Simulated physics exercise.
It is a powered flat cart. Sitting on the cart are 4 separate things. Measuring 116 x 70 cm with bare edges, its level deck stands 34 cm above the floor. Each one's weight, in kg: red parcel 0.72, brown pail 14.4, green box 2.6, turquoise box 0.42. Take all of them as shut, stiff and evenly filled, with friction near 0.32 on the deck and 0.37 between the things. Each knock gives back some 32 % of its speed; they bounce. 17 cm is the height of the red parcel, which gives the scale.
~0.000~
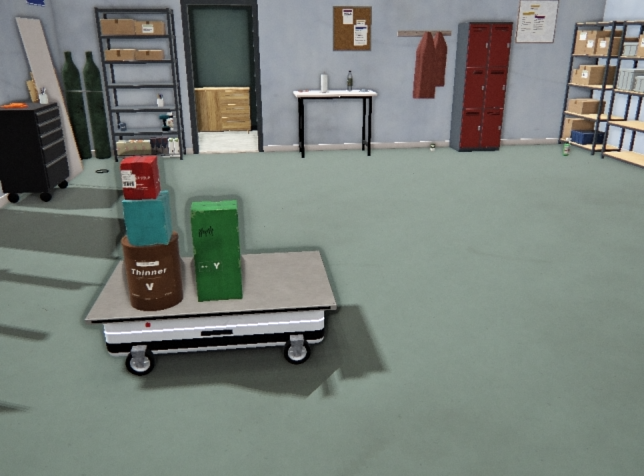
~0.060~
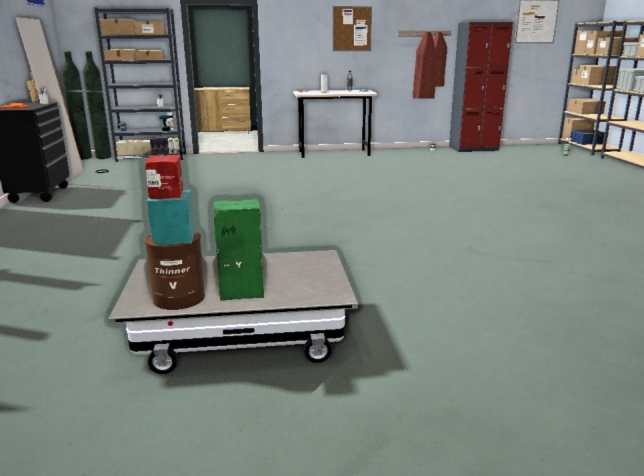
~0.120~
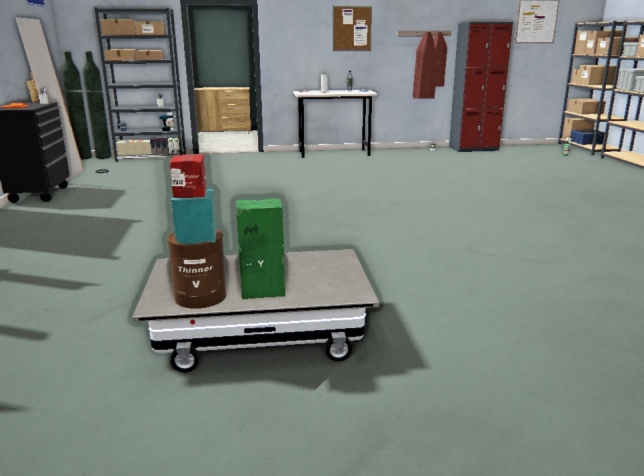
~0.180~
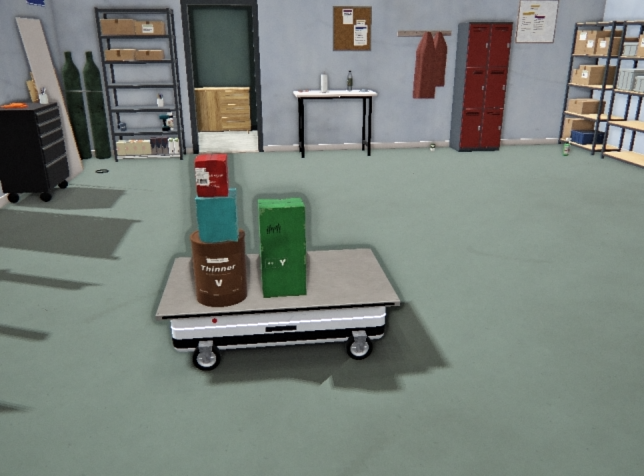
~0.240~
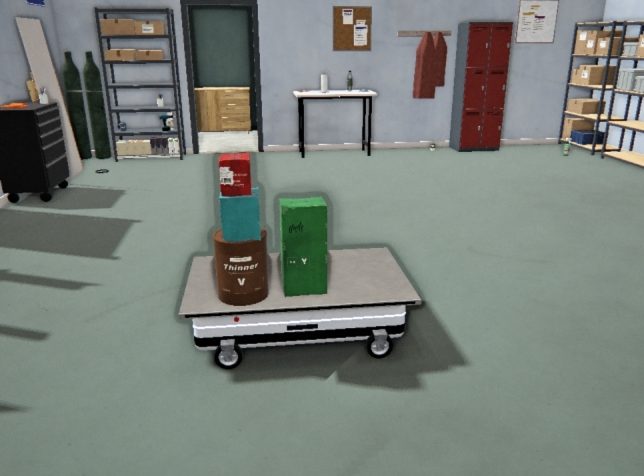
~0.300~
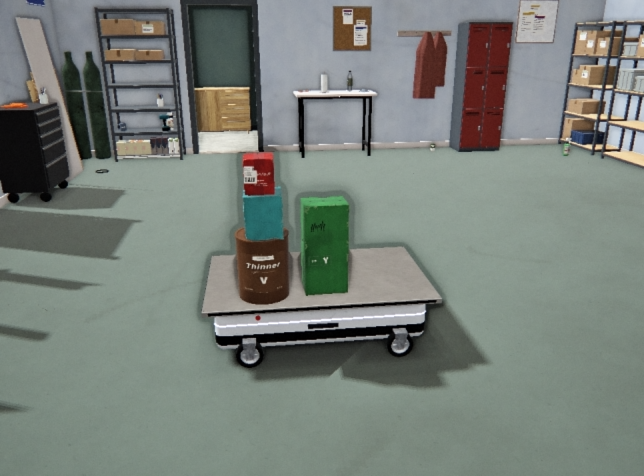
A flat cart stands on the green floor of a workshop, seen from slightly above by a still camera, with shelves, a doorway, a table and a red locker along the far wall. On its grey deck, a brown pail carries a turquoise box and a red parcel, with a tall green box to their right. The cart rolls steadily a short way rightward, its load riding along unshifted.
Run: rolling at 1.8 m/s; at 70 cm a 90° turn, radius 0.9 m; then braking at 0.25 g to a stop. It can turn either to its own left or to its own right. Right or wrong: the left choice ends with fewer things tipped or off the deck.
Wrong.
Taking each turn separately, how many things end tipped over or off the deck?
Going left: 4; going right: 1.
Turning left. At 1.10 s, 198 cm covered, turned 72°; red parcel, brown pail, green box and turquoise box now off the deck.
After 1.60 s, 280 cm covered, turned 90°.
In the end (2.5 s), off the deck, red parcel, brown pail, green box and turquoise box.
Turning right instead, green box tipped over or off the deck, 1 of 4 in all.
